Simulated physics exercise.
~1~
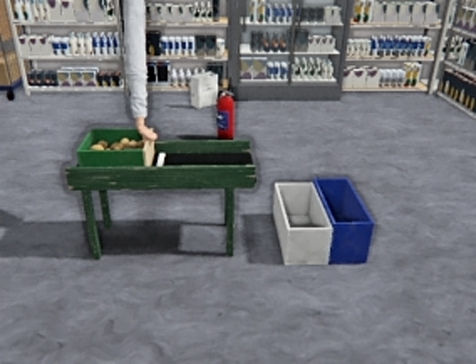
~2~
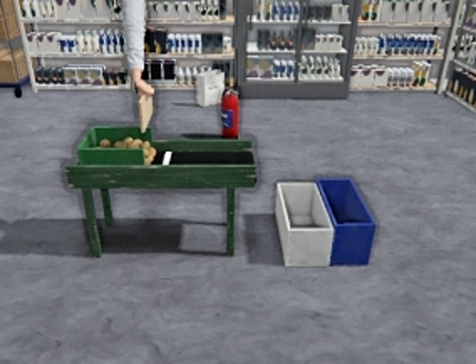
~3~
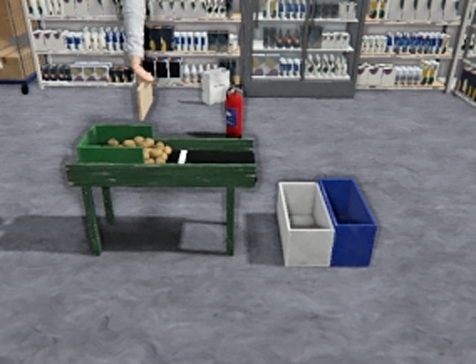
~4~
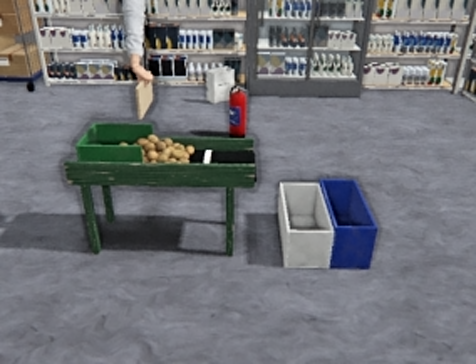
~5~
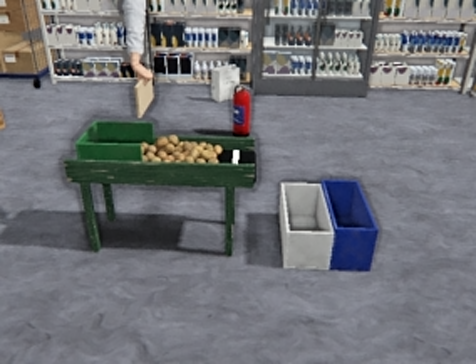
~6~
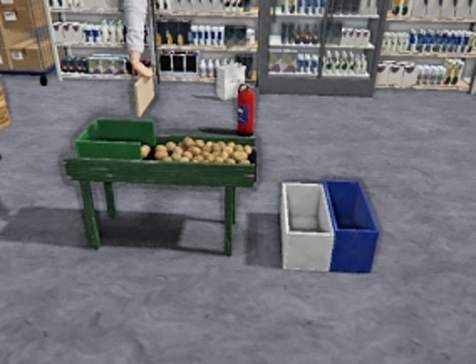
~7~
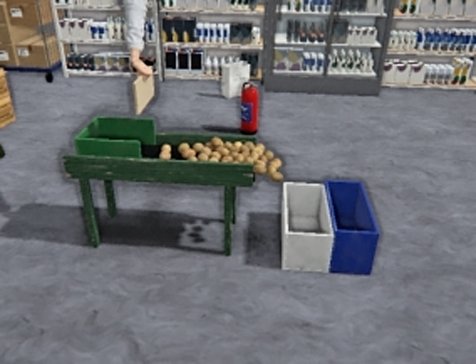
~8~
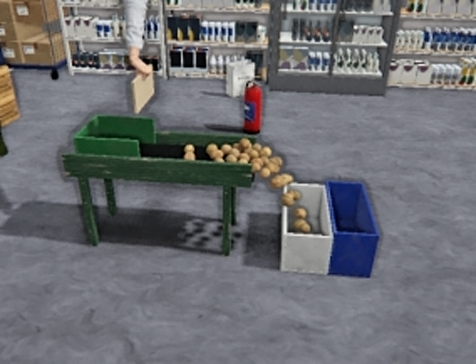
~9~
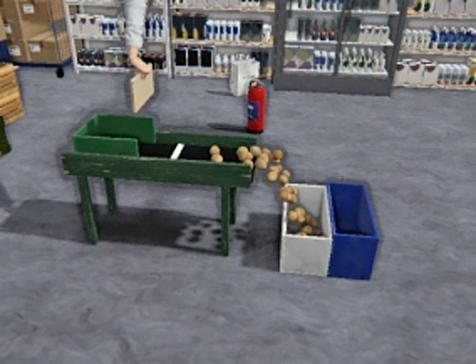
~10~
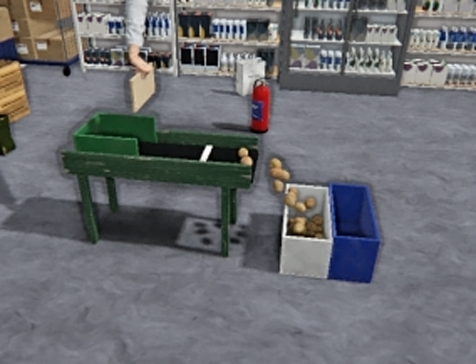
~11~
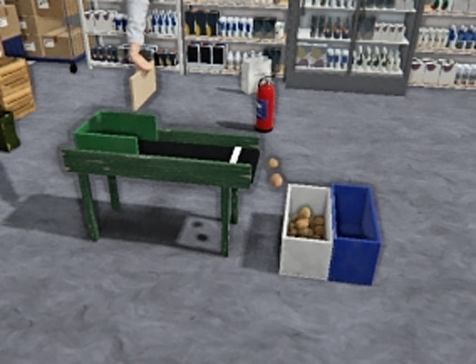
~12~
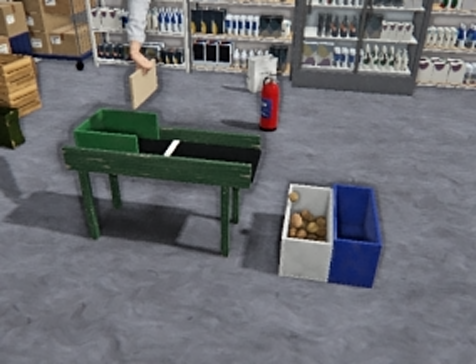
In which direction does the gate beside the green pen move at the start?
The gate moves up, raised by the hand holding it above the belt.
A hand lifts a gate from a green pen of potatoes, and the belt carries them right in a spreading pile until they tumble off its end into the white bin, leaving the belt bare and the blue tub beyond empty.
